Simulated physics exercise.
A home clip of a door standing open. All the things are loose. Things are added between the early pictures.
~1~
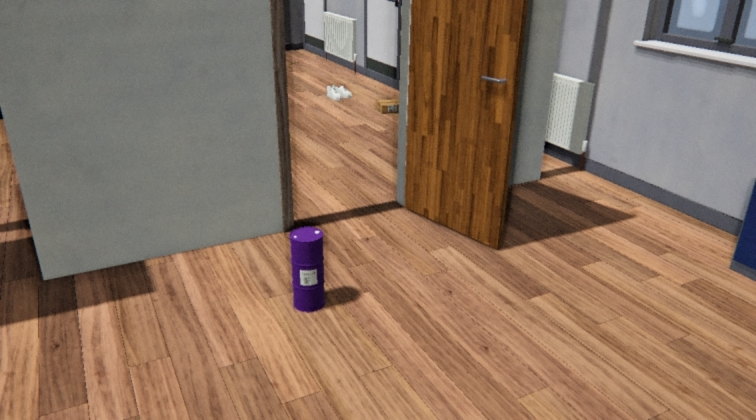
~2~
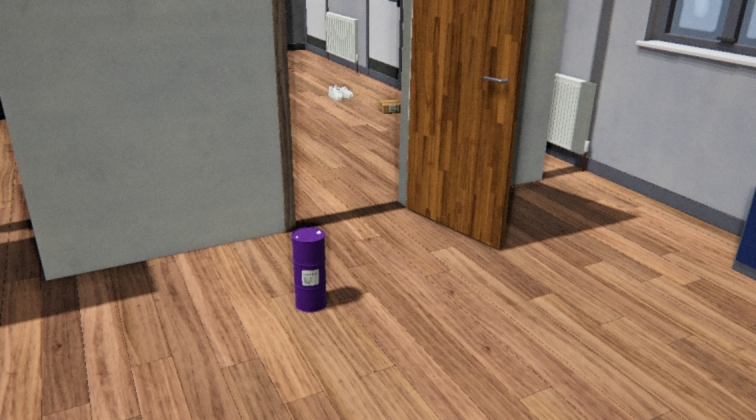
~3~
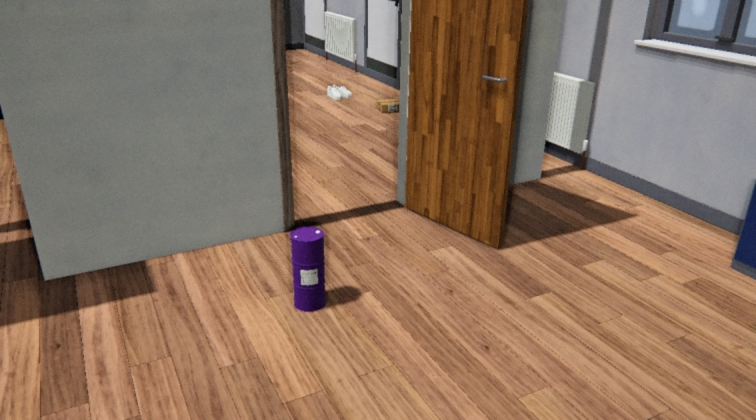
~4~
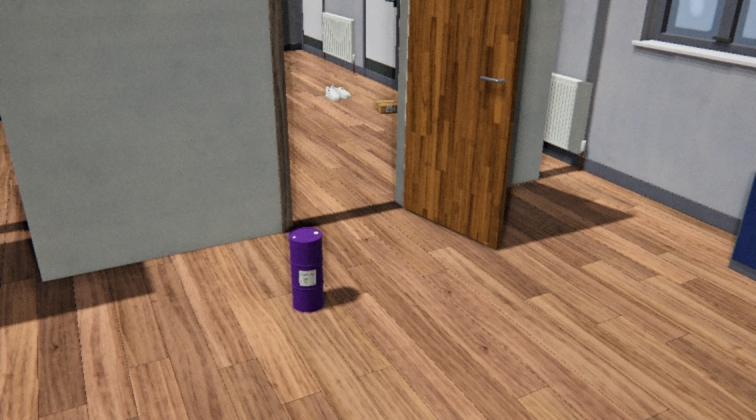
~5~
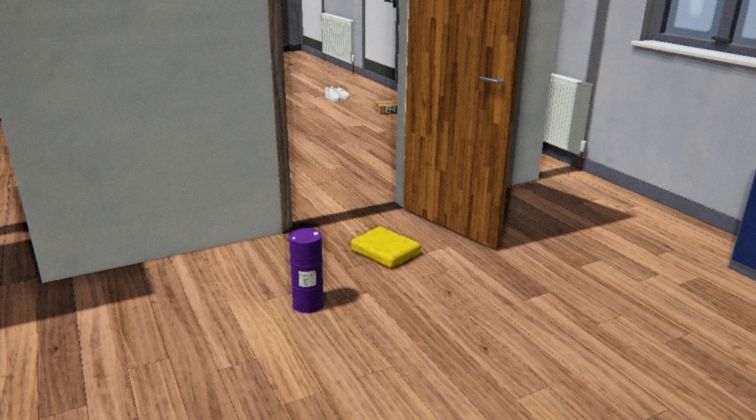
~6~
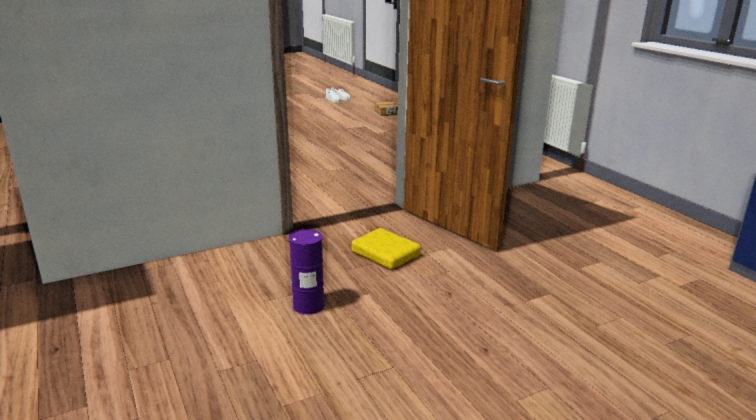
In a room with a wood-plank floor, a purple canister stands near a wide-open wooden door, and nothing else moves as a flat yellow cushion appears on the floor between them and stays still.
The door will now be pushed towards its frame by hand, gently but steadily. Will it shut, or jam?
Outcome: The door jams.
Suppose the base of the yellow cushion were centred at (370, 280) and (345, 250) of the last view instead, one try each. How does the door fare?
First, it reaches the frame; second, it stops short.
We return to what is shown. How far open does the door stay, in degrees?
Some 25° open.
Then, 1.10 s later than the last frame, open by 69°; yellow cushion moved a little near (382, 248).
Then, 1.50 s later than the last frame, open by 53°; yellow cushion moved a little near (351, 246).
Then, 2.00 s later than the last frame, open by 34°; yellow cushion moved about its own width near (316, 242).
When it is over, open by 26°; moved from the start, yellow cushion; purple canister as before. End places, in pixels of the last picture, yellow cushion near (302, 240).
